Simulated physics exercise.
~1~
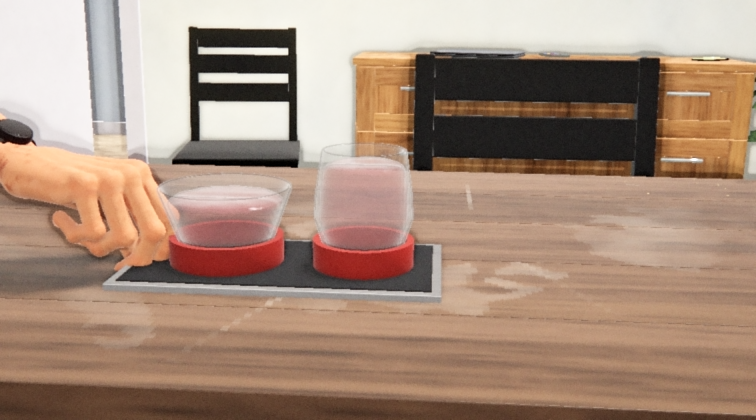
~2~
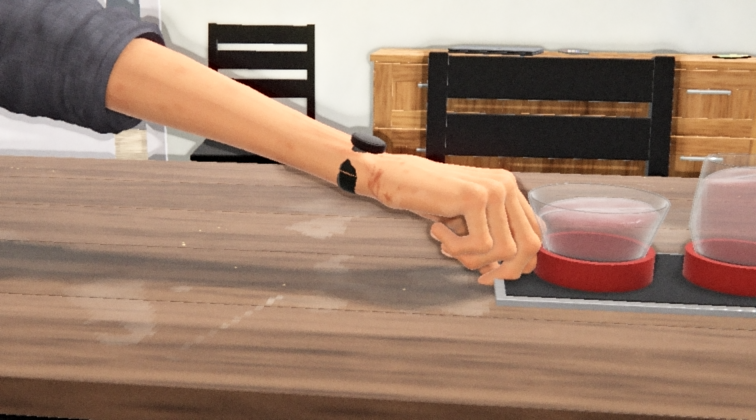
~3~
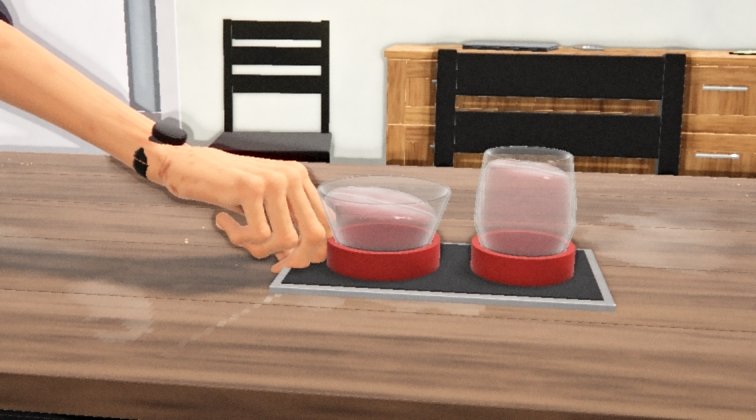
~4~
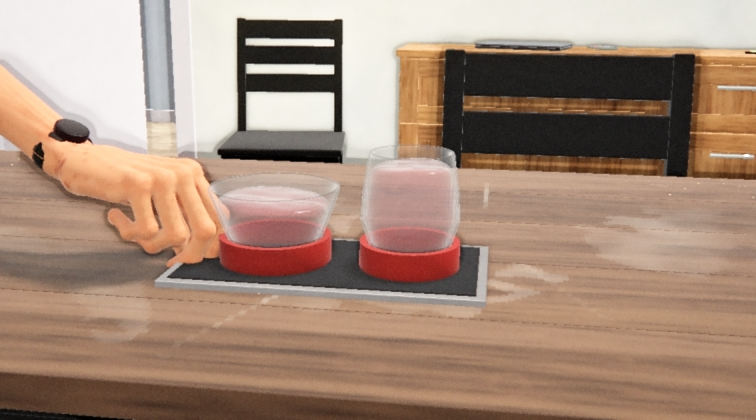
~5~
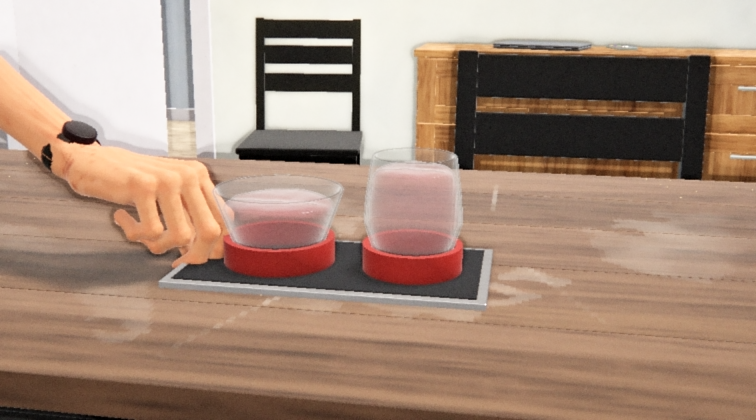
At first, a dark tray sits on a wooden table, carrying a wide clear cup on the left and a round-bellied glass on the right, both in red holders with pinkish-looking liquid inside. A hand wearing a dark wristband holds the tray's left end as it travels far to the right, taking the glass partly out of view. The tray then reverses and comes back left, the liquid tilting in both vessels. It continues left, then comes to rest slightly right of where it began, with both vessels upright and the hand still beside the cup.
